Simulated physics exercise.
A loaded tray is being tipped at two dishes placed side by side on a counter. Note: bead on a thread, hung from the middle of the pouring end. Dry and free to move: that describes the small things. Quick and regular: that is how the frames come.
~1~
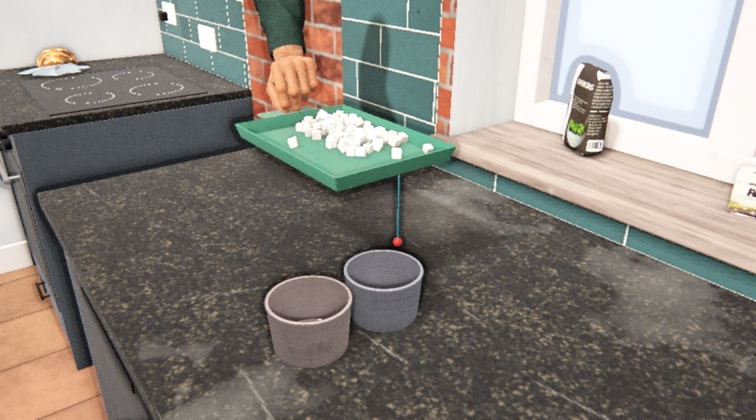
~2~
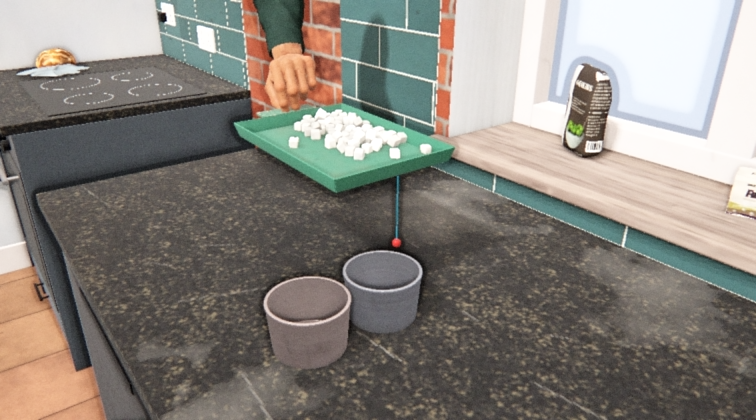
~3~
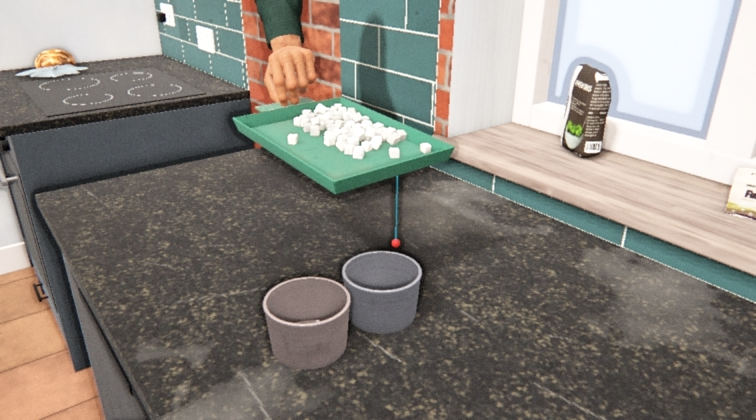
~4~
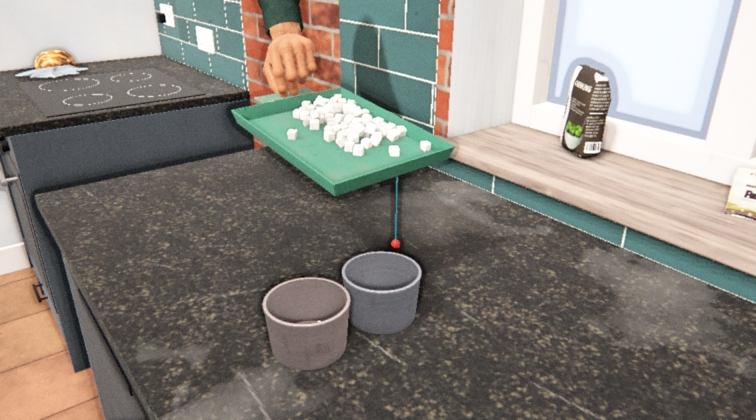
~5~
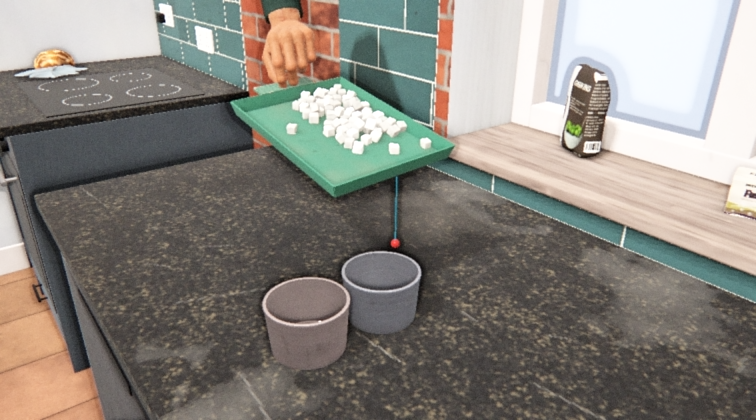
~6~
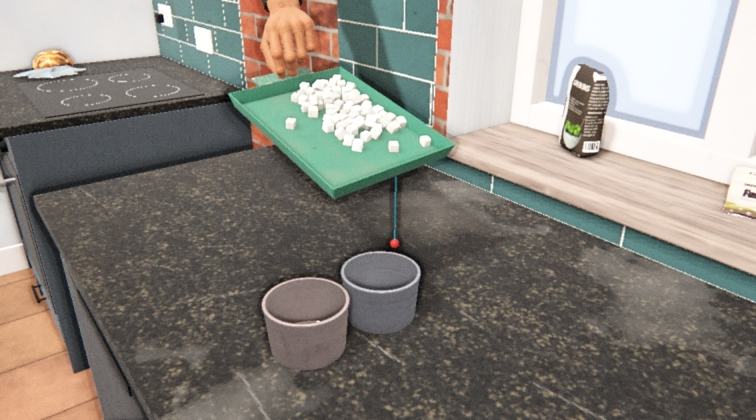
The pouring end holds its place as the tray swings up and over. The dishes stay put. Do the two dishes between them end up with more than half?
Yes.
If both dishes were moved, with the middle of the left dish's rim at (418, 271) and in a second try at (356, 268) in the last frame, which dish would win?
Well, the first go goes to the leftmost dish, and the second to the leftmost dish.
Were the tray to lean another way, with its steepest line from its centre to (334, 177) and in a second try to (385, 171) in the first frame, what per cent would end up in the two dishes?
So it's 50 percent with the first slope and 30 percent with the other.
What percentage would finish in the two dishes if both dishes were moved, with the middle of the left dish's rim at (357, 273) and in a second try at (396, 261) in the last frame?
Close to 50 in a hundred, then close to 10 in a hundred.
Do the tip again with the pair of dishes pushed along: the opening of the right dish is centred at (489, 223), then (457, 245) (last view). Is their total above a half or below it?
Well, a minority share the first time and a minority share the next.
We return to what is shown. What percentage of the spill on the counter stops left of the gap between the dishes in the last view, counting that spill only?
That's about 20 per cent of the spill.
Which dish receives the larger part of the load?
The one to the right.
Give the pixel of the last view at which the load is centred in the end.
Last view, centre at rest - approx. (380, 312).
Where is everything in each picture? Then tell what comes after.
Corners of the pouring end (337, 176) and (450, 146), level; middle of the load (350, 132), sugar cubes; left dish (332, 337); right dish (407, 304); bead on its thread (398, 242), in the first picture.
Corners of the pouring end (336, 177) and (449, 146), level; middle of the load (349, 132), in the second picture.
Corners of the pouring end (335, 179) and (449, 146), tipped barely, lowest at the left corner; middle of the load (348, 128), in the third picture.
Corners of the pouring end (335, 181) and (449, 145), tipped a little, lowest at the left corner; middle of the load (348, 122), in the fourth picture.
Corners of the pouring end (335, 183) and (449, 144), tipped a little, lowest at the left corner; middle of the load (348, 116), in the fifth picture.
Corners of the pouring end (335, 185) and (449, 143), tipped a little, lowest at the left corner; middle of the load (347, 109); left dish (329, 339); right dish (405, 305), in the sixth picture.
Just after the last frame, tray tipped steeply; almost all on the tray; just a few in the right dish; about a tenth in the air.
A moment on, tray tipped right over; the larger part on the tray; about a tenth in the left dish; just a few in the right dish; just a few outside both; about a tenth in the air.
Further on, tray tipped past a quarter turn; about a tenth in the left dish; roughly half in the right dish; roughly a third outside both.
When it is over, tray tipped past a quarter turn; about a tenth in the left dish; roughly half in the right dish; roughly a third outside both.
